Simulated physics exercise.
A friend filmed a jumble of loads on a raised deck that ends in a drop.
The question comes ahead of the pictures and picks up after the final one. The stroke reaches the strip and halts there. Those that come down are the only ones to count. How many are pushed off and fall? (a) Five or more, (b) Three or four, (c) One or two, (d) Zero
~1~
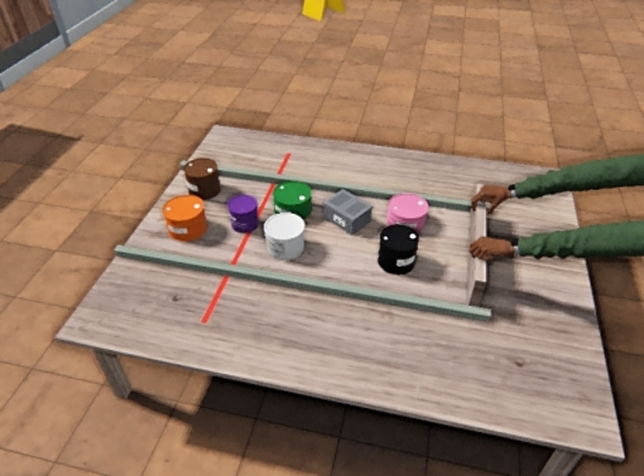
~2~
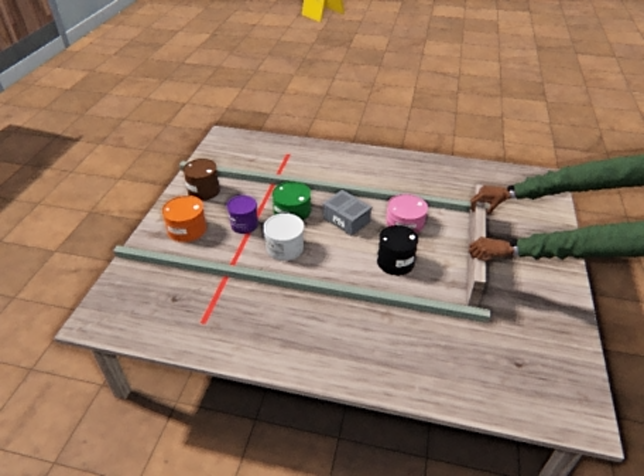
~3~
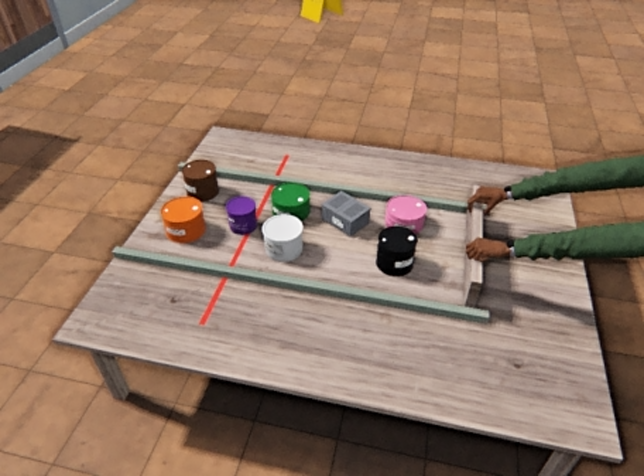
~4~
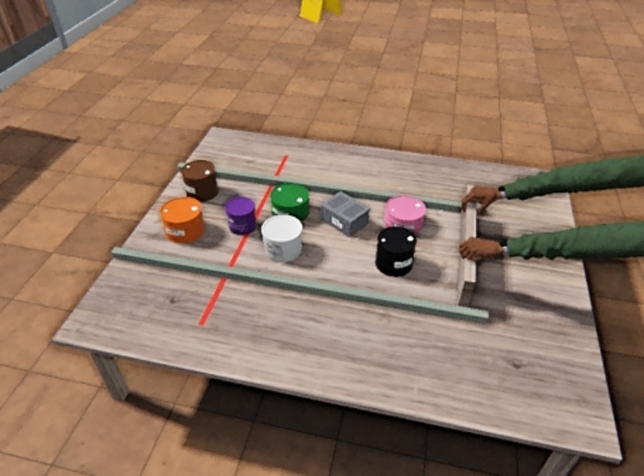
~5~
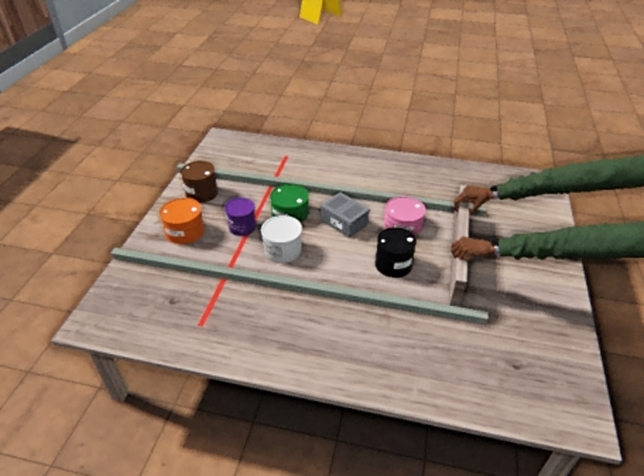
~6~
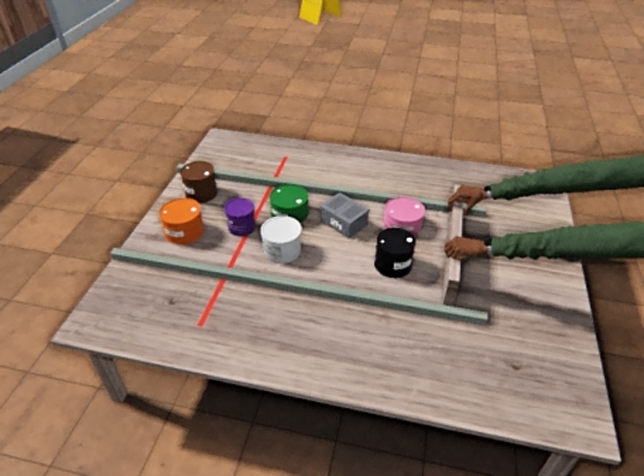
Answer: D.
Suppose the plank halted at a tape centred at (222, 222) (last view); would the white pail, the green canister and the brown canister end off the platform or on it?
The white pail keeps its spot, while the green canister keeps its spot and the brown canister goes down.
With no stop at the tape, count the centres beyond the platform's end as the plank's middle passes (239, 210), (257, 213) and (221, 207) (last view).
Taking the places in turn, the counts are 0, 0 and 1.
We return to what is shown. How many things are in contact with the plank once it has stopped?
The count comes out at 2.
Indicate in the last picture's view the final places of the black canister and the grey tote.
Going in order: First (224, 228), then (227, 205).
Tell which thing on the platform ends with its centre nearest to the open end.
Brown canister.
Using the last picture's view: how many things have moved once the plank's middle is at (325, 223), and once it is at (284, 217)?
The count reaches 5 first and 6 second.
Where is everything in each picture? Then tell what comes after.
The first picture shows brown canister (203, 179); orange canister (186, 218); purple pail (244, 214); plank (477, 243); tape (254, 223).
The second picture shows orange canister (185, 219); black canister (397, 250).
The third picture shows purple pail (242, 216); pink canister (405, 215).
The fourth picture shows brown canister (200, 181); white pail (283, 239).
The fifth picture shows orange canister (183, 221); plank (460, 243).
The sixth picture shows brown canister (199, 182); orange canister (182, 221); purple pail (241, 217); plank (453, 243); tape (251, 226).
Soon after, none off yet; brown canister at rest near (199, 182); orange canister at rest near (182, 221); purple pail at rest near (241, 217).
Then, none off yet; brown canister at rest near (199, 182); orange canister at rest near (182, 221); purple pail moved a little near (230, 219).
At rest, the number that fall off is zero.
